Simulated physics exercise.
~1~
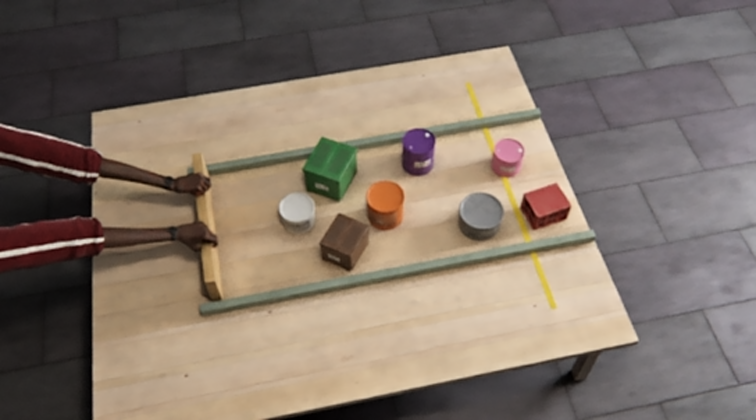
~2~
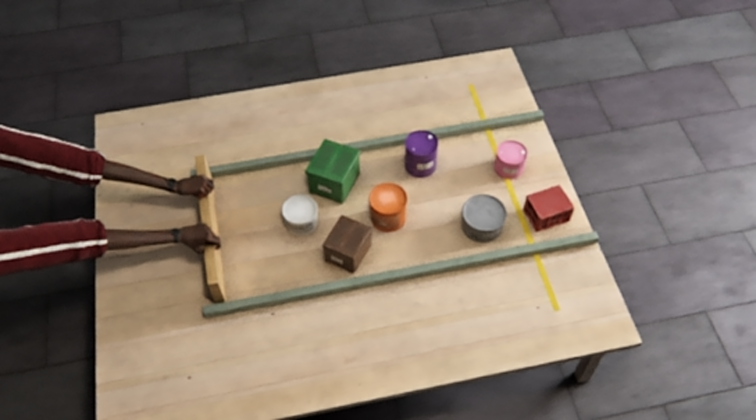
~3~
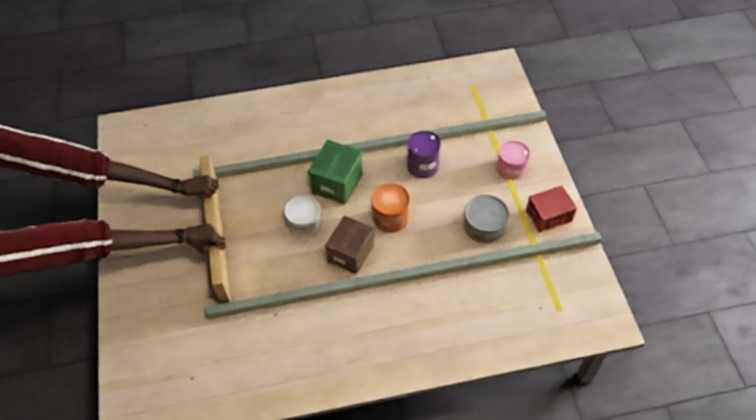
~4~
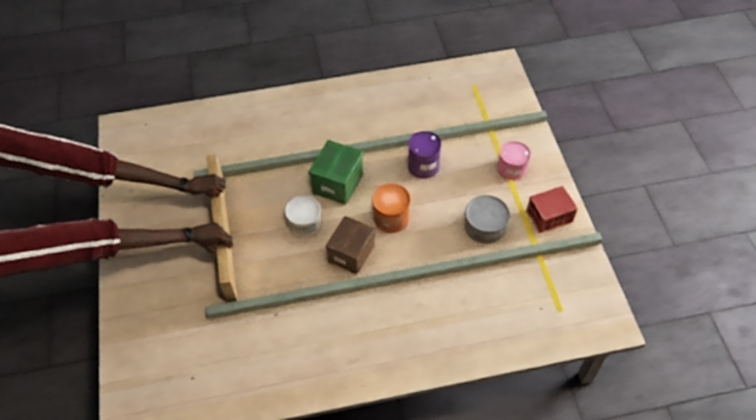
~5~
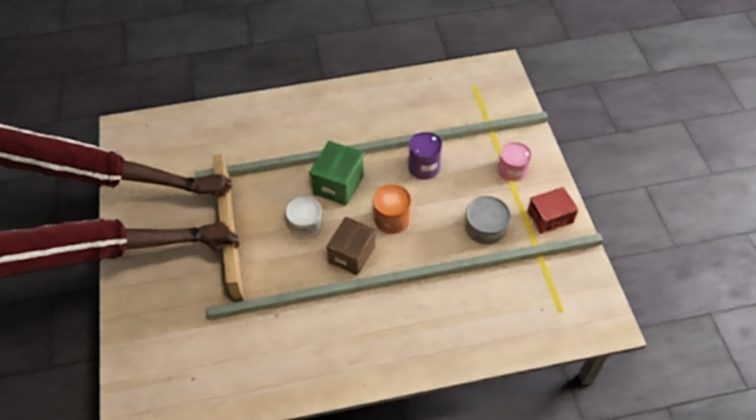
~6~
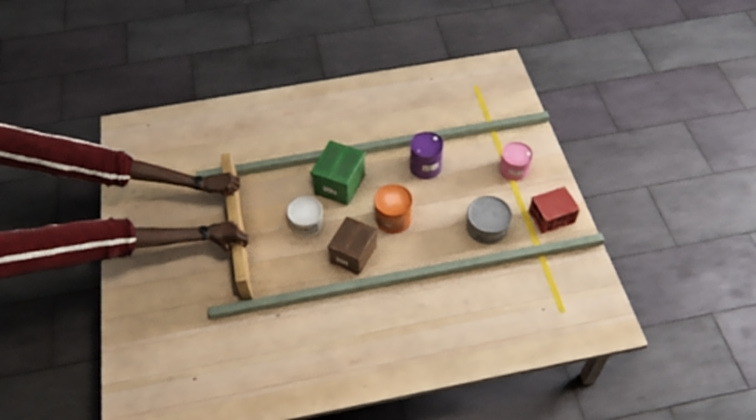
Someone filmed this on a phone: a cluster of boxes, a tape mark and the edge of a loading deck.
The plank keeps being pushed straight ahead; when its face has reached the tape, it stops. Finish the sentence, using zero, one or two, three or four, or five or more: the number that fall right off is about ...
The number that fall right off is about one or two.
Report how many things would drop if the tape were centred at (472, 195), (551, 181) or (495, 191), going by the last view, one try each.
Result per try: 0; 5; 1.
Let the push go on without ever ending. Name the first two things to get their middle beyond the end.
Those two are the red crate and, after it, the pink canister.
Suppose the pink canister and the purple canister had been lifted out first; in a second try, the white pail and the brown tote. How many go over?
Well, the first time you'd get 1, and the next time 0.
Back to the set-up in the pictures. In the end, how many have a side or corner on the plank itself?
That makes 3.
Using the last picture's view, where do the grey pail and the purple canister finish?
Going in order, first (581, 204) and next (555, 132).
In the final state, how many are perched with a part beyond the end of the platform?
Overhanging ones - 3.
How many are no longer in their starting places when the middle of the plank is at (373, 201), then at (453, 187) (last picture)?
At the first spot 4, then 8.
Soon after, none off yet; red crate at rest near (554, 210); pink canister at rest near (516, 161); grey pail at rest near (489, 220).
After that, none off yet; red crate displaced a little near (570, 208); pink canister displaced a little near (531, 162); grey pail displaced about its own width near (530, 214).
In the end, the number that fall off is one or two; gone, pink canister and red crate.
